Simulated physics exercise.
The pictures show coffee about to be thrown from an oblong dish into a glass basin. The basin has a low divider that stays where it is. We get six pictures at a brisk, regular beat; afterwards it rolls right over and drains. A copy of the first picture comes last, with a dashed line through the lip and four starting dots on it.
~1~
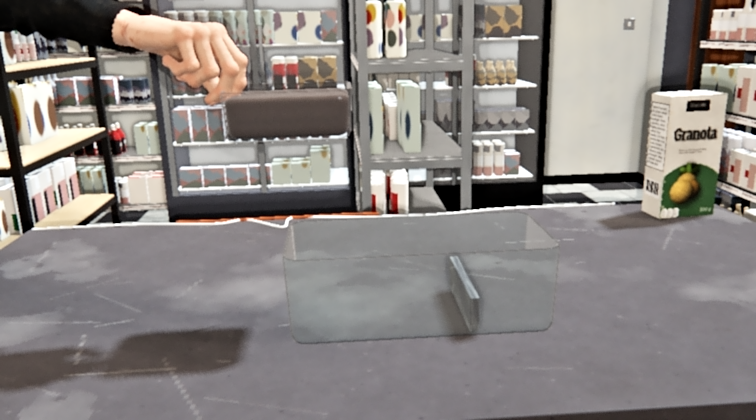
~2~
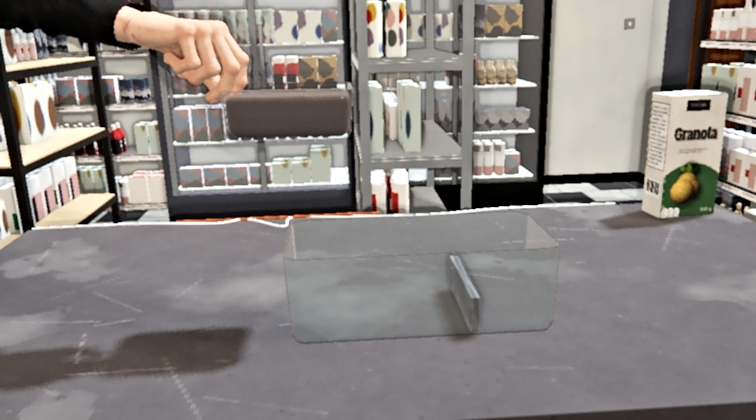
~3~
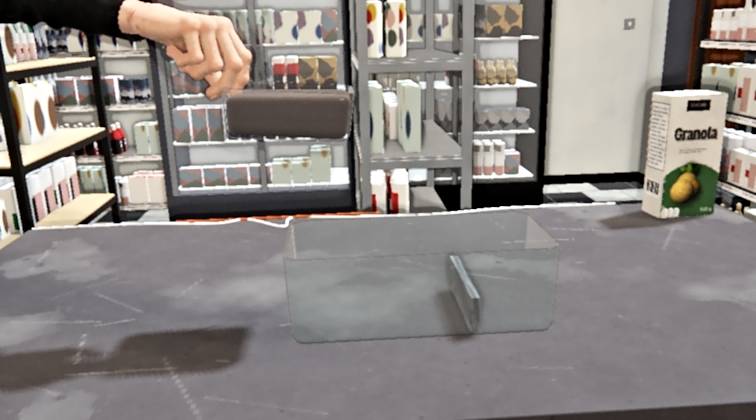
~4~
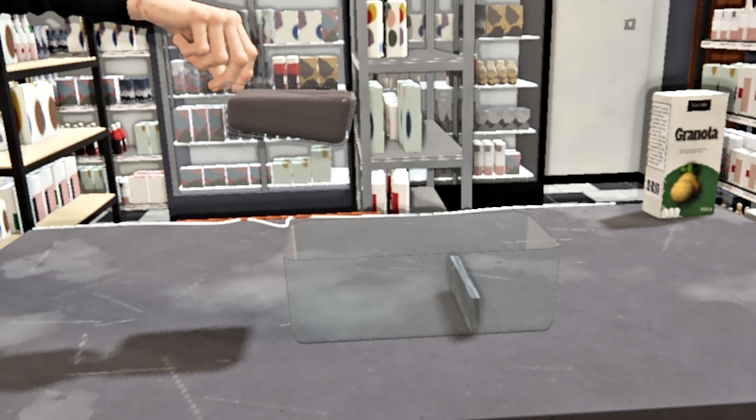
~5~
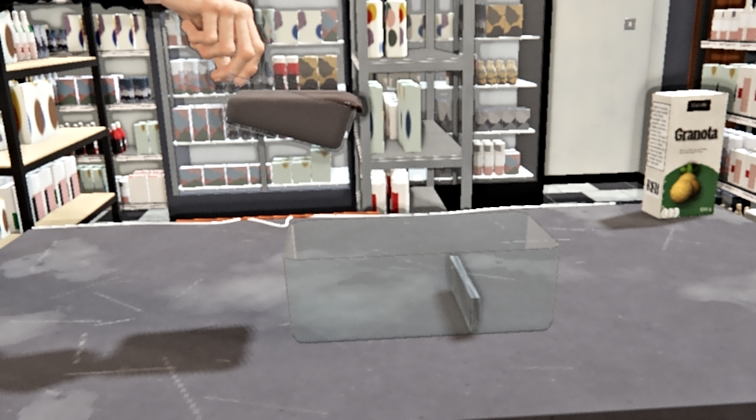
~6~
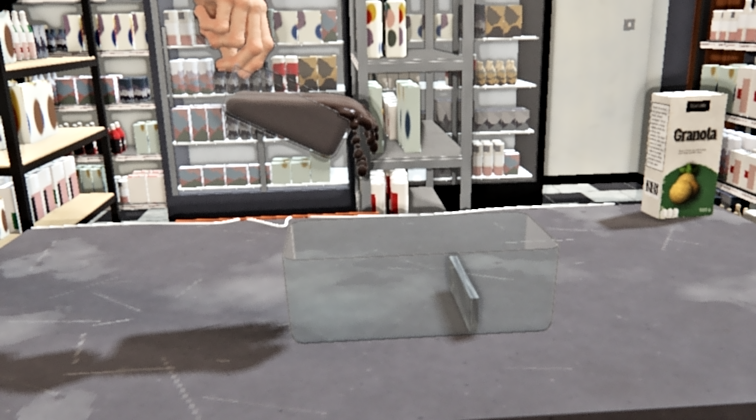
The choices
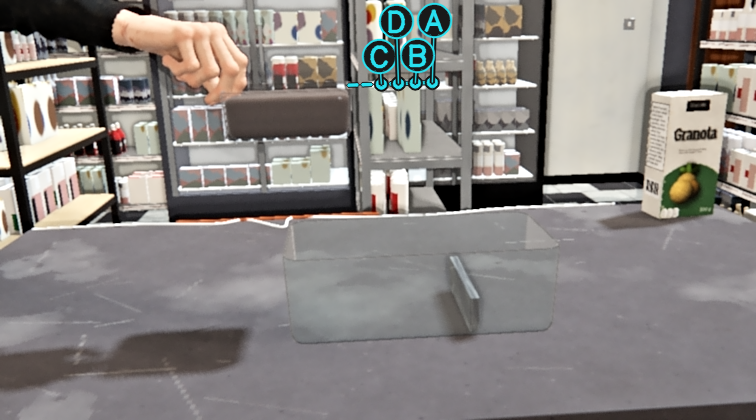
A dark oblong dish hung level beside a hand above a counter with a clear basin, then tilted gradually to the right until dark brown coffee slid over its lip and trailed downward.
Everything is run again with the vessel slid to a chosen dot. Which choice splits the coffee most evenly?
Spot D does it best.
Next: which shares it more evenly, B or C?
It is B.
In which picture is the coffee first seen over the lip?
Picture 5.
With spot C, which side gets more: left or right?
More ends on the left.
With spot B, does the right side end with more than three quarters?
No, it does not.
On the marked copy, A at (432, 82); B at (415, 83); C at (381, 84); D at (398, 83).
If A is chosen, about 26 % ends left of the wall and 72 % right of it.
If B is chosen, about 33 % ends left of the wall and 66 % right of it.
If C is chosen, about 83 % ends left of the wall and 15 % right of it.
If D is chosen, about 48 % ends left of the wall and 50 % right of it.
